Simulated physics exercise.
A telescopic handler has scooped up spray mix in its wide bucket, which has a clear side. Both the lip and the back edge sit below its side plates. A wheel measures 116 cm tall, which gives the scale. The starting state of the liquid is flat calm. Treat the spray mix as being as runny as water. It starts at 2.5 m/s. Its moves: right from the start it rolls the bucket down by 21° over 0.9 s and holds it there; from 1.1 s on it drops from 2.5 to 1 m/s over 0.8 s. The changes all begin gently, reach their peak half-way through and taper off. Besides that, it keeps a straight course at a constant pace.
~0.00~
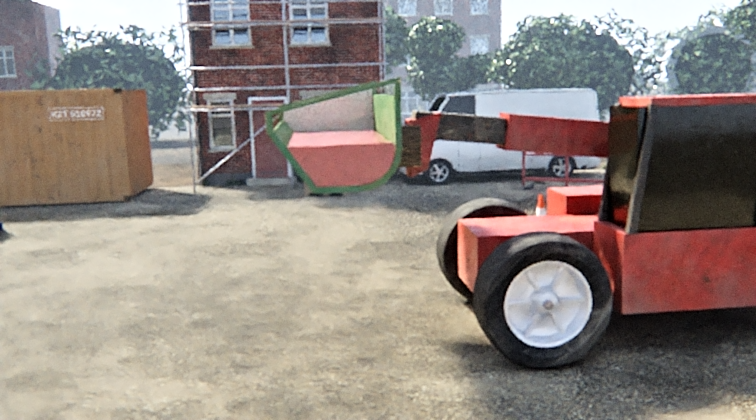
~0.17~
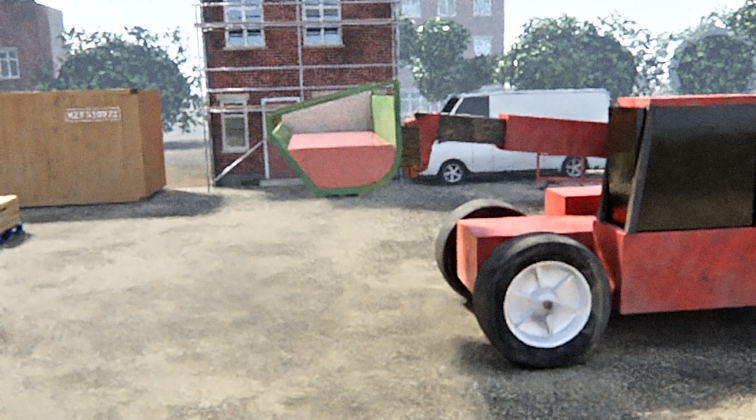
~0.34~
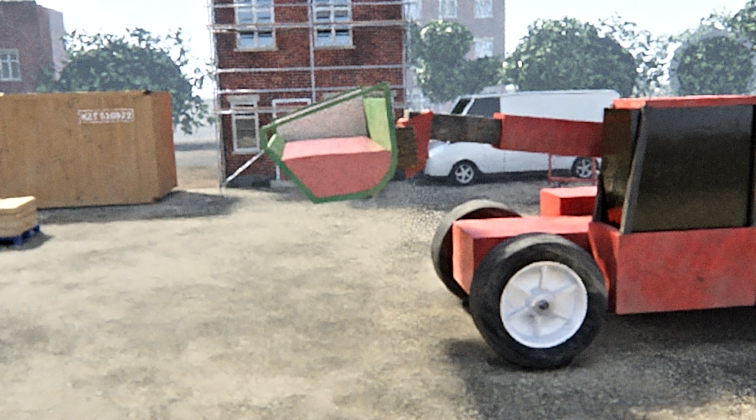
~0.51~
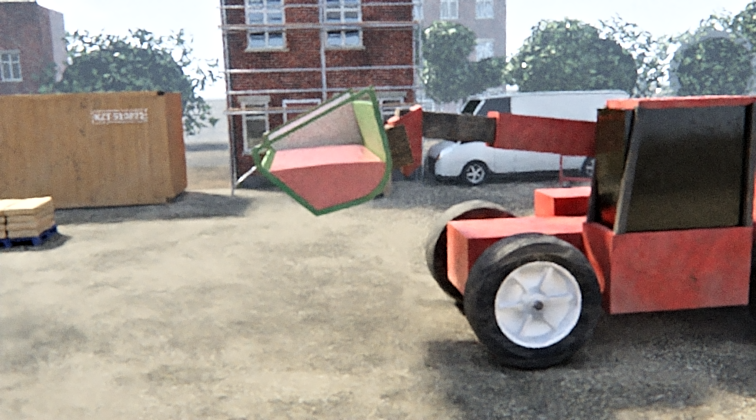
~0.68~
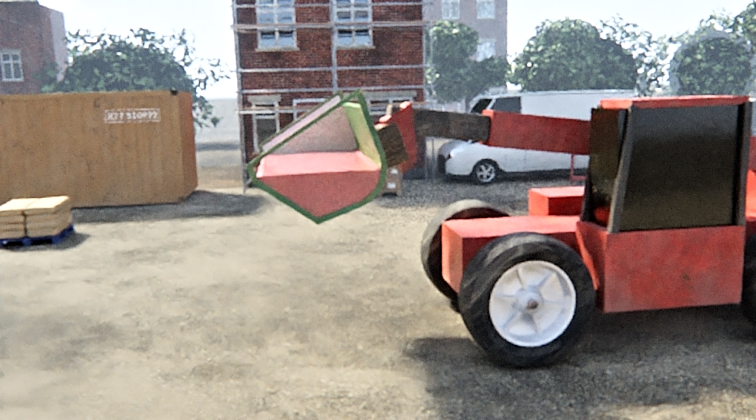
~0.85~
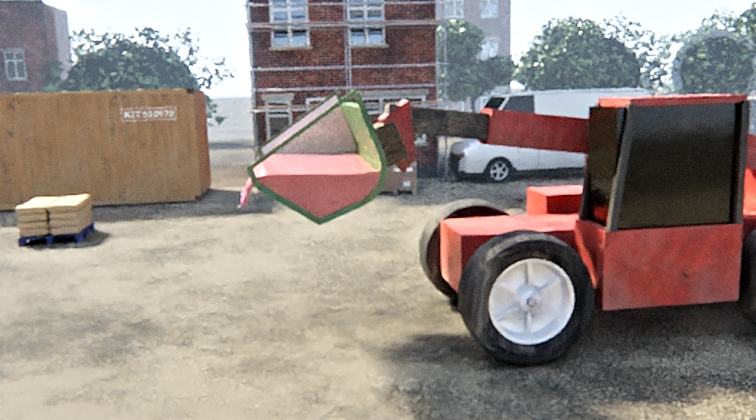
On a gravelly building site, a red telescopic handler gradually tilted its green-edged bucket of pink liquid down to the left, and by the end a little had begun trickling over the front lip.
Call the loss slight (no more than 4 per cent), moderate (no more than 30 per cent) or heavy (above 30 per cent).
Heavy.
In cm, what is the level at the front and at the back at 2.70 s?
The front reads 24 cm and the back reads 14 cm.
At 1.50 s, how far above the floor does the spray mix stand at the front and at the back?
Front 36 cm, back 0 cm.
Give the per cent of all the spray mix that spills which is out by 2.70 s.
About 90 percent, give or take.
Then, 1.50 s in, the bucket is at 21° forwards, the surface stands 0 cm at the back and 37 cm at the front; 16 per cent has gone, over the front.
Then, 2.10 s in, the bucket is at 21° forwards, the surface stands 0 cm at the back and 29 cm at the front; 41 per cent has gone, over the front.
Then, 2.70 s in, the bucket is at 21° forwards, the surface stands 14 cm at the back and 24 cm at the front; 42 per cent has gone, over the front.
Then, 4.78 s in, 47 per cent has gone, over the front, 218 of 459 litres.
